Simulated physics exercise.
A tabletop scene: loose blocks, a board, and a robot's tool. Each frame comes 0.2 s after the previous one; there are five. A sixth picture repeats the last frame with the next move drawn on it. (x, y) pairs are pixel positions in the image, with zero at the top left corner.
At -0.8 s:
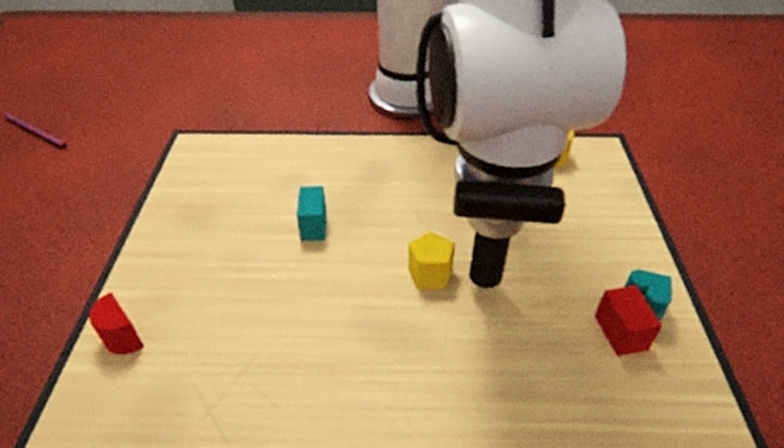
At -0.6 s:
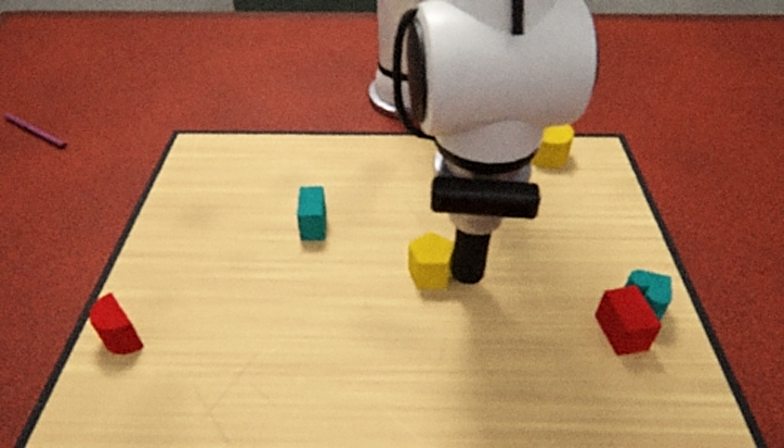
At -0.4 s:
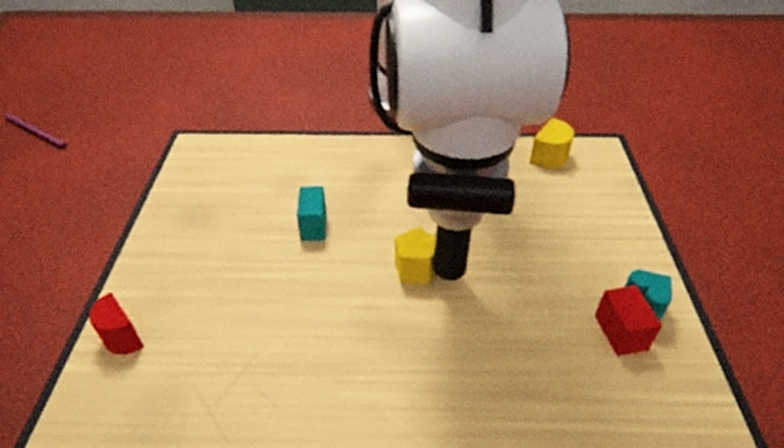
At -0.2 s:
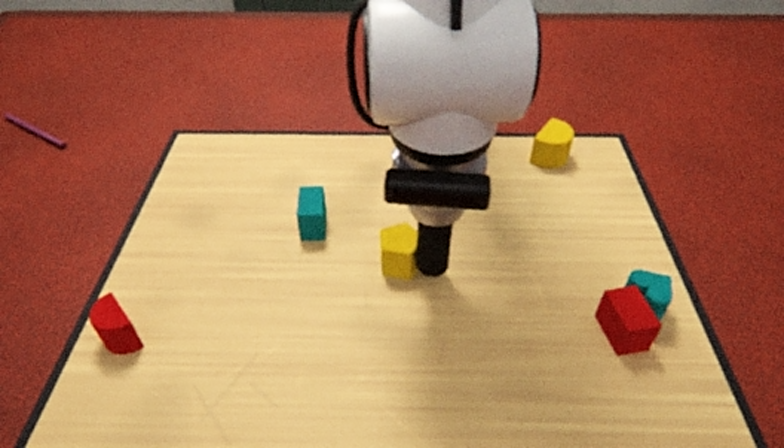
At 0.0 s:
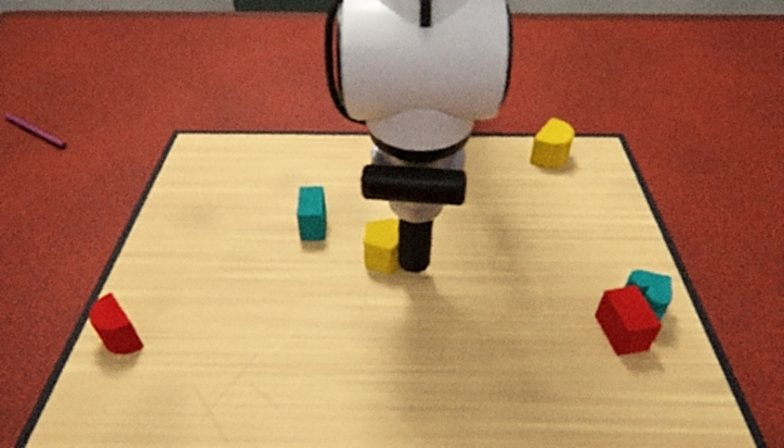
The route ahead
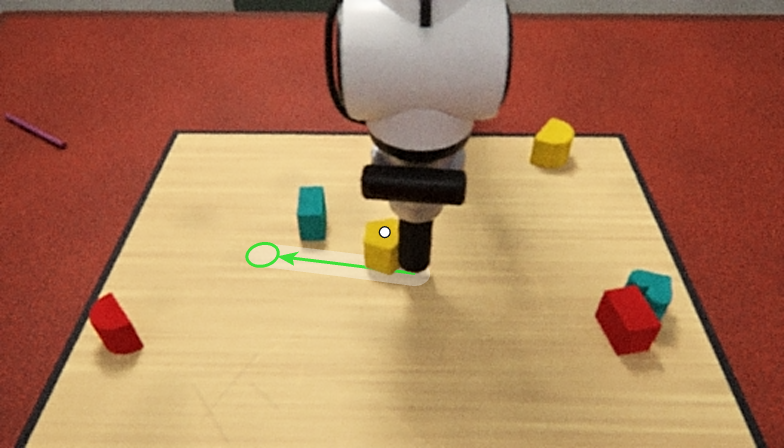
To begin with, a robot arm's black tool stands just right of a yellow pentagon block on a wooden board, with turquoise, red and yellow blocks around it. The tool moves left to the pentagon, then pushes it a short way left and slightly back, nearer the turquoise rectangle.
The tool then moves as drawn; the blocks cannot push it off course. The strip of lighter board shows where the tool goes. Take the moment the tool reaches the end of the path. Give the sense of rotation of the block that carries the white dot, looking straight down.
Its rotation is clockwise.
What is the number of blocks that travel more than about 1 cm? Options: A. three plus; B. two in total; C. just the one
C (just the one)
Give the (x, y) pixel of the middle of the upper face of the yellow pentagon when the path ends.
It ends at (346, 213).
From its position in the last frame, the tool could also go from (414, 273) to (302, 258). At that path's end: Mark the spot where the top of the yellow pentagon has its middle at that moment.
My best guess is (343, 212).
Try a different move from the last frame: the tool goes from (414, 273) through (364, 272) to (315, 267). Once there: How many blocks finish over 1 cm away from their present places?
Looking at the path, I think only one of the blocks ends up more than 1 cm away.
The drawn path runs from (414, 273) to (263, 255); the dot is on the yellow pentagon.
What follows on the original path. One third of the way, tool (361, 254); yellow pentagon (351, 217), turned 35° clockwise.
Two thirds of the way, tool (310, 248); yellow pentagon (346, 213), turned 55° clockwise.
At the end, tool (260, 242); turquoise rectangle not moved; yellow pentagon (346, 213), turned 55° clockwise.
